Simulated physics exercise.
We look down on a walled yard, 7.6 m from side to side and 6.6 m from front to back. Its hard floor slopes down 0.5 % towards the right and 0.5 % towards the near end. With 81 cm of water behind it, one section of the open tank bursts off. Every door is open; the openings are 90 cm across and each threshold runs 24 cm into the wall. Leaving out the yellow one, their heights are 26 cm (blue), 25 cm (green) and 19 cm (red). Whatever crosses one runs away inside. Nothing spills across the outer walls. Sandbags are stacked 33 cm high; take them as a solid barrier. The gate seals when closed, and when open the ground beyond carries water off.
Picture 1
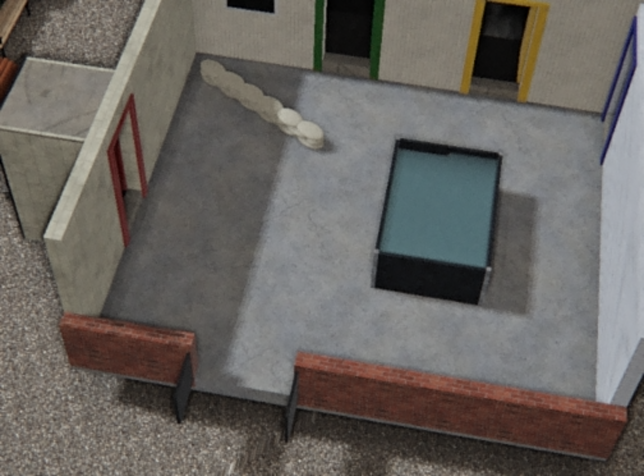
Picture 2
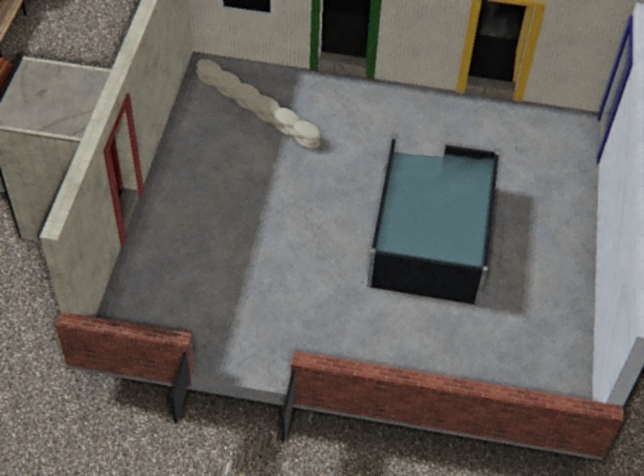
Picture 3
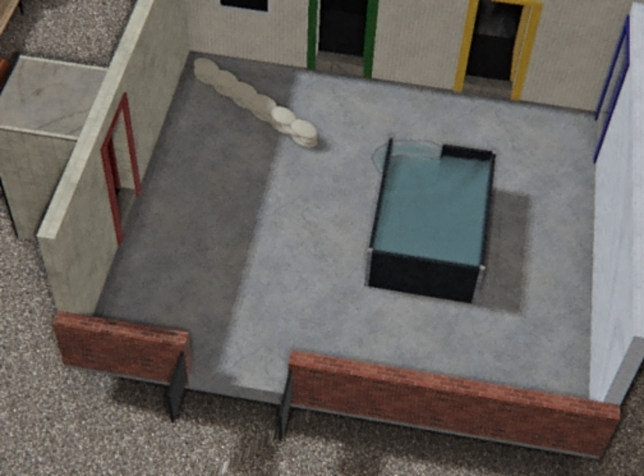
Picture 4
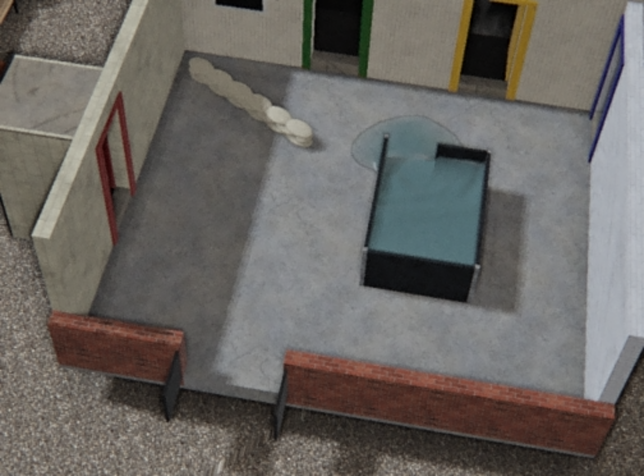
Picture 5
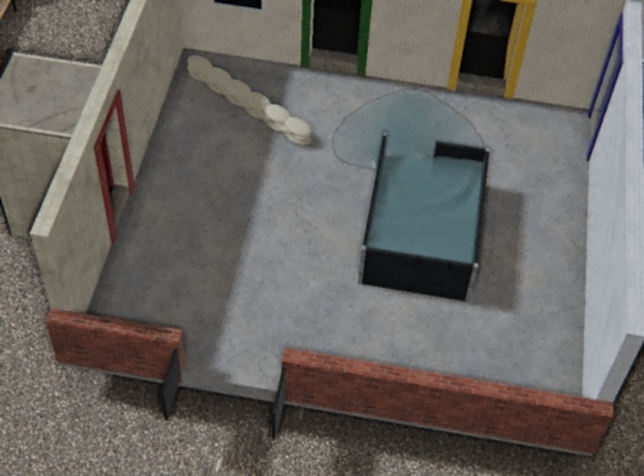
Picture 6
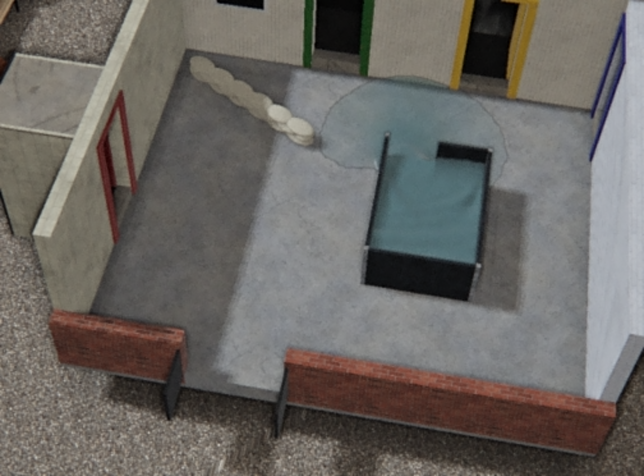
Water pours from the far side of the open tank and spreads across the grey floor.
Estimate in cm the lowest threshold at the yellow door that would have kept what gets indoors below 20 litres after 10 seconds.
About 21 cm.
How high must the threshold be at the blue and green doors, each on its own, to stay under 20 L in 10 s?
Roughly 21 cm at blue and 19 cm at green.
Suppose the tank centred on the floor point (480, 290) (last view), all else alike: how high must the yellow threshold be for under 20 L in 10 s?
Then roughly 25 cm.
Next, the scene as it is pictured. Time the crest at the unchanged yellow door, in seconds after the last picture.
Near 1.4 s.
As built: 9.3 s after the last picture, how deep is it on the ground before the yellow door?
Some 10.0 cm.
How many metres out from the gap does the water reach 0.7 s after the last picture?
About 3.6 m.
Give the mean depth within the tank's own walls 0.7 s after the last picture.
Some 58 cm.
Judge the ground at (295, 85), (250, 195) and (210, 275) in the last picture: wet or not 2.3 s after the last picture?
In that order: Flooded, dry, dry.
Then, 0.7 s after the last picture water covers 15 % of the floor, deepest (40 cm) near (401, 166); 25 cm at the yellow door, 2 litres in over its 19 cm threshold.
Then, 2.3 s after the last picture water covers 30 % of the floor, deepest (40 cm) near (185, 52); 20 cm at the yellow door, 30 litres in over its 19 cm threshold.
Then, 9.3 s after the last picture water covers 80 % of the floor, deepest (15 cm) near (562, 332); 10 cm at the yellow door, 33 litres in over its 19 cm threshold.
At the yellow door as built, the water peaked near 28 cm, 1.3 s after the last picture.
Run again over the same 10 s with other heights there, 41 litres in over 18 cm, 8 litres over 24.5 cm. The limit of 20 litres is kept from about 21 cm up.
